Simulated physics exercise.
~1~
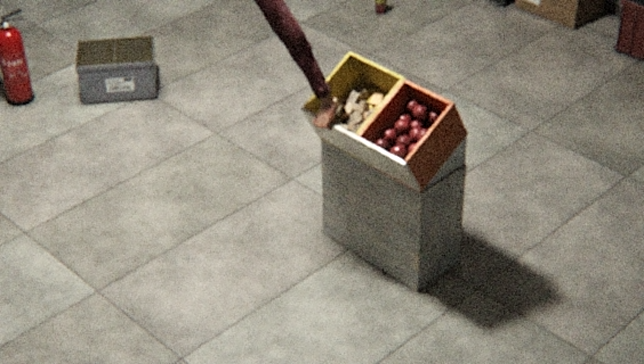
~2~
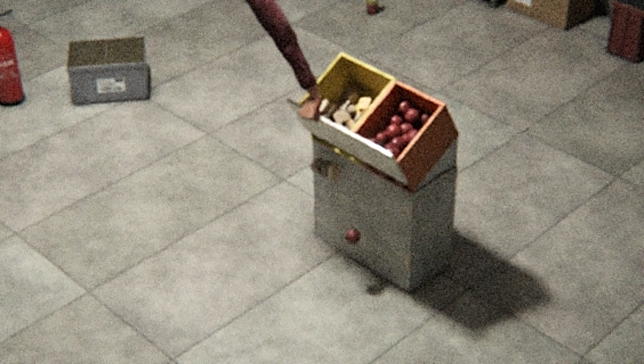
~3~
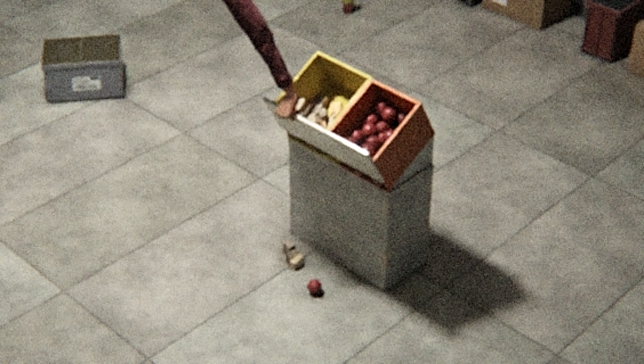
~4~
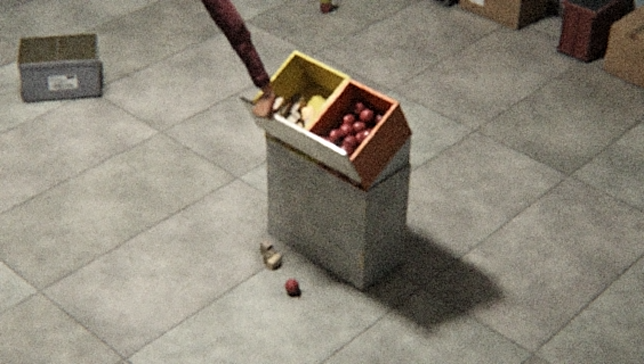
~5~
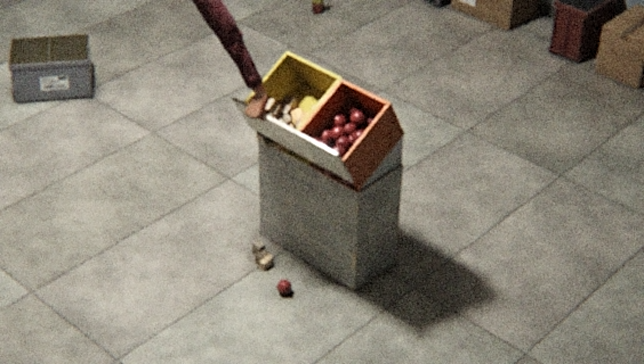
A dark reddish arm-like rod reaches from the top to the left edge of two open bins, yellow on the left and orange on the right, atop a grey block on a tiled floor, seen from above. The yellow bin holds pale wooden blocks and the orange one red apples, with a grey crate at left and boxes behind. The gate at the bins' low front shifts, and one apple and a few blocks drop down the block's front. They settle on the floor at its foot. The view pans slightly right, while most pieces stay in the bins, motionless.
